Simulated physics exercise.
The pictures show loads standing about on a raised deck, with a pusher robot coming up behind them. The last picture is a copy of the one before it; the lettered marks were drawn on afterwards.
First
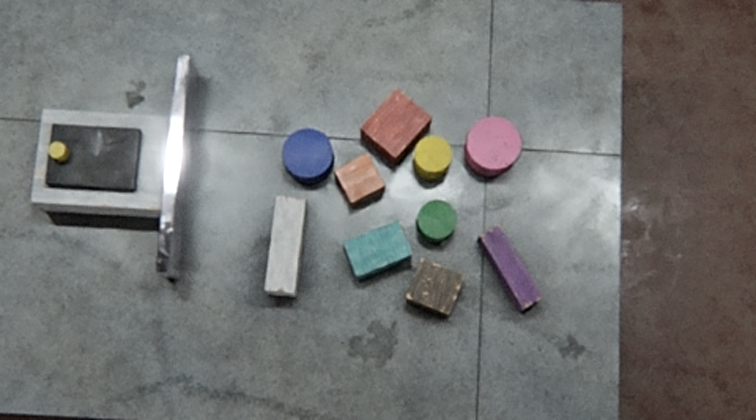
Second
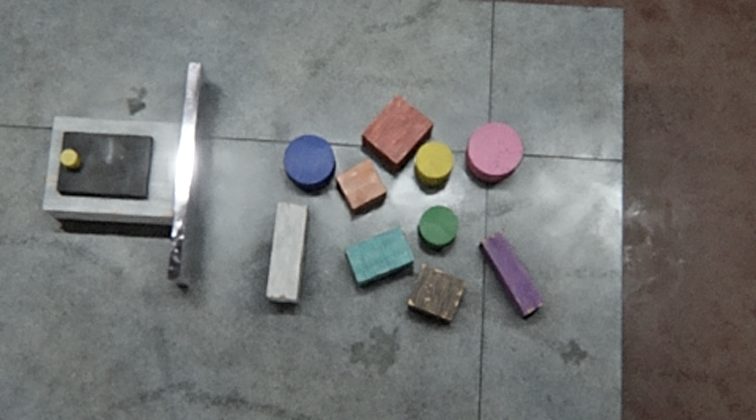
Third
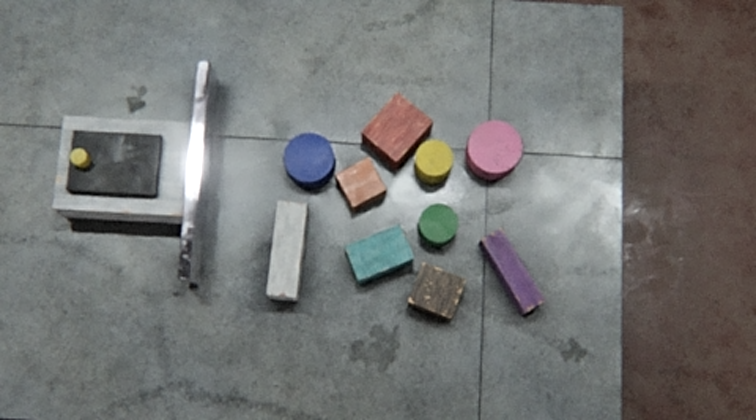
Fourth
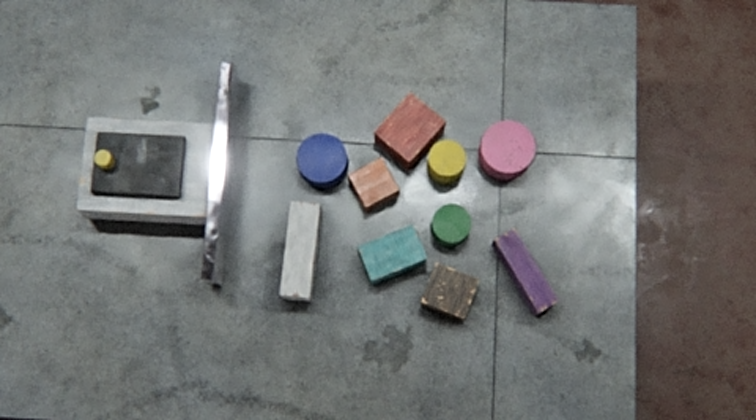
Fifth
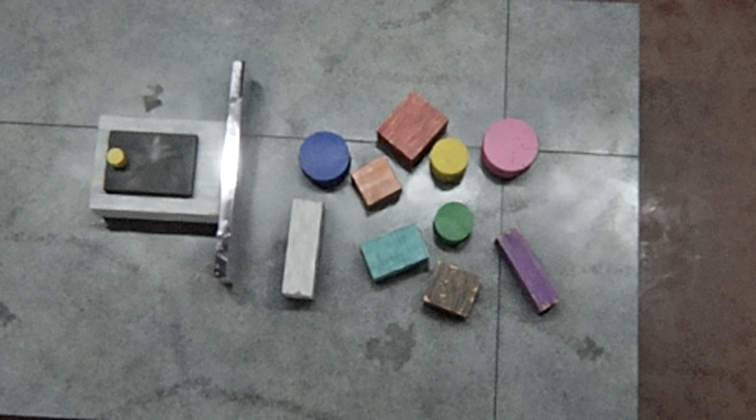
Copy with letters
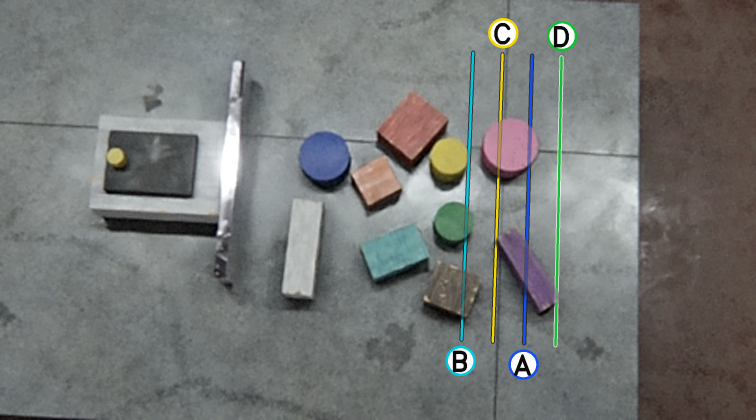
On a grey raised deck, a pusher robot with a long front blade edges right, nearing motionless coloured crates, canisters and bars.
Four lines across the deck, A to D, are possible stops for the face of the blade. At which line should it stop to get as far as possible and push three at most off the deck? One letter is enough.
As far as mark D.
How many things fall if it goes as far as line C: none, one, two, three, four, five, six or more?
By then, none.
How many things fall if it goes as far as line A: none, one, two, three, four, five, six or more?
The count is none.
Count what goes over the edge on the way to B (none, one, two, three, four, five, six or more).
By then, none.
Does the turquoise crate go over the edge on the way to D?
By then, no.
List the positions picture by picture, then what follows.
Black crate (434, 288); green canister (436, 222); purple bar (510, 268), in the first frame.
Robot (112, 164); blue canister (310, 163), in the second frame.
Robot (122, 163); yellow canister (433, 163), in the third frame.
Robot (146, 165); red crate (409, 132), in the fourth frame.
Robot (158, 163); orange crate (377, 183); black crate (451, 290); green canister (453, 224), in the fifth frame.
On the marked copy, A at (528, 195); B at (467, 192); C at (498, 194); D at (559, 197).
Following D. Soon after the start, robot (275, 169); red crate (421, 126); white bar (365, 253).
Later, robot (396, 176); purple bar (568, 271); pink canister (566, 132).
In the end, robot (489, 181); purple bar over the edge; green canister over the edge; two fallen.
As for the rest, A is within the limit but short; B is within the limit but short; C is within the limit but short.
